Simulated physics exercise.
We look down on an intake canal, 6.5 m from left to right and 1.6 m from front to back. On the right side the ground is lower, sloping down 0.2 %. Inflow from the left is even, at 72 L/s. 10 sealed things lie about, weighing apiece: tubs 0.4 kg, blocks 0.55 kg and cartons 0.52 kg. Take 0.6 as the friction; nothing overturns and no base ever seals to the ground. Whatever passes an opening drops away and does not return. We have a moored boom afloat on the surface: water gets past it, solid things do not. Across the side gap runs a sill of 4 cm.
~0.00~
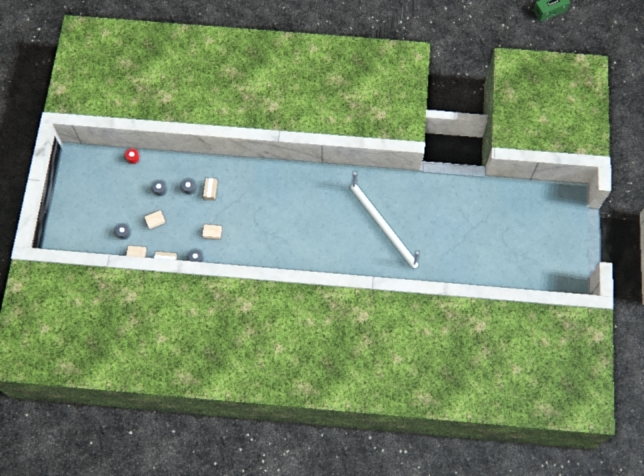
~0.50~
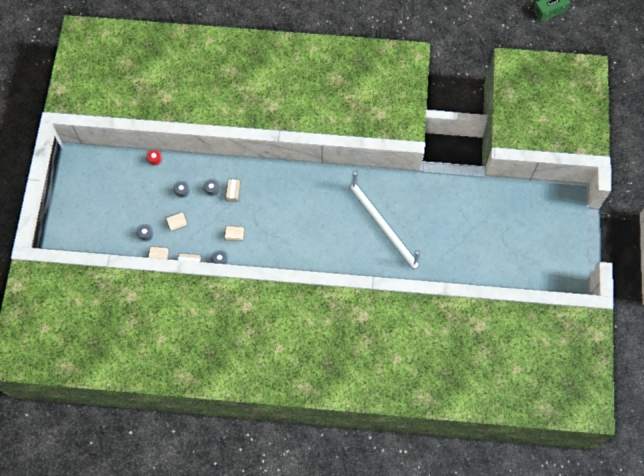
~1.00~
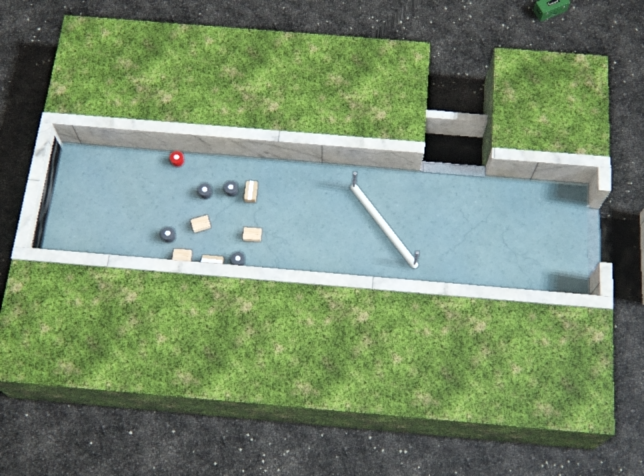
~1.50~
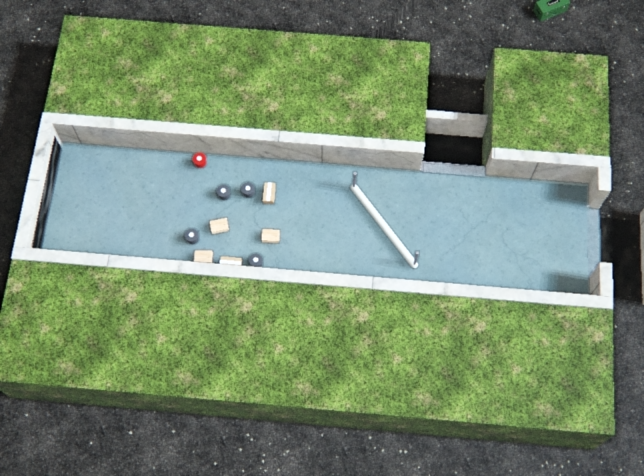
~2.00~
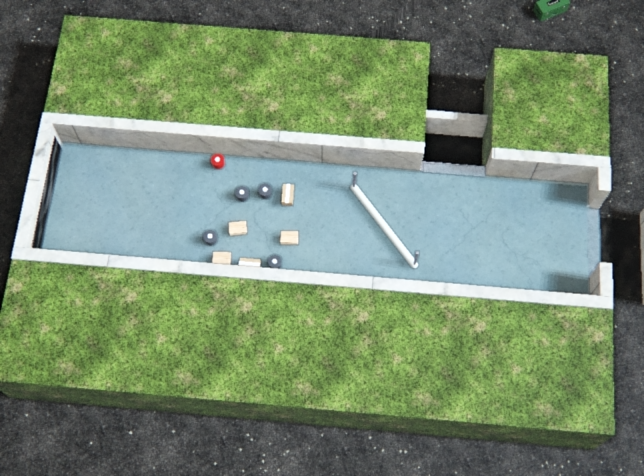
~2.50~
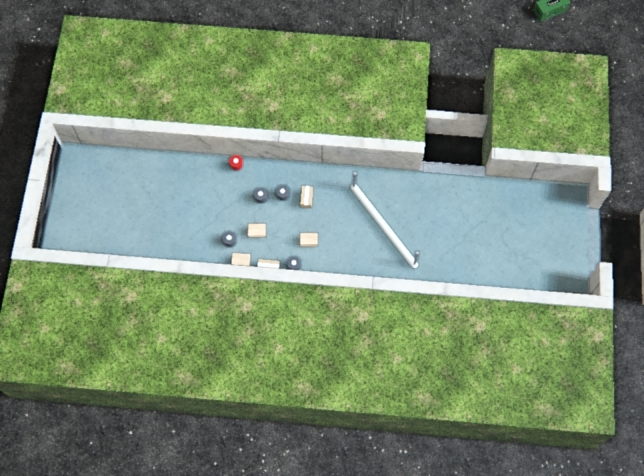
A small red float, dark round objects and pale blocks drifting together from left to right along a walled canal, nearing a slanted white boom.
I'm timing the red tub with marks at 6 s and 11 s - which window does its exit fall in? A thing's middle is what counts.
The middle one.
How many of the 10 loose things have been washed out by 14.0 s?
By that point, 3.
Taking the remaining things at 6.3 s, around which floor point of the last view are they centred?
Mean position: Approximately (389, 246).
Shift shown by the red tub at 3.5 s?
150 cm or so by then.
After 3.5 s the red tub is near (274, 164), 1.7 m from its start, afloat; 0 of 10 are out; 10 afloat.
After 6.3 s the red tub is near (387, 172), 3.1 m from its start, afloat; 0 of 10 are out; 10 afloat.
After 10.0 s the red tub has gone out (at 7.7 s); 1 of 10 are out; 9 afloat.
After 14.0 s the red tub has gone out (at 7.7 s); 3 of 10 are out; 7 afloat.
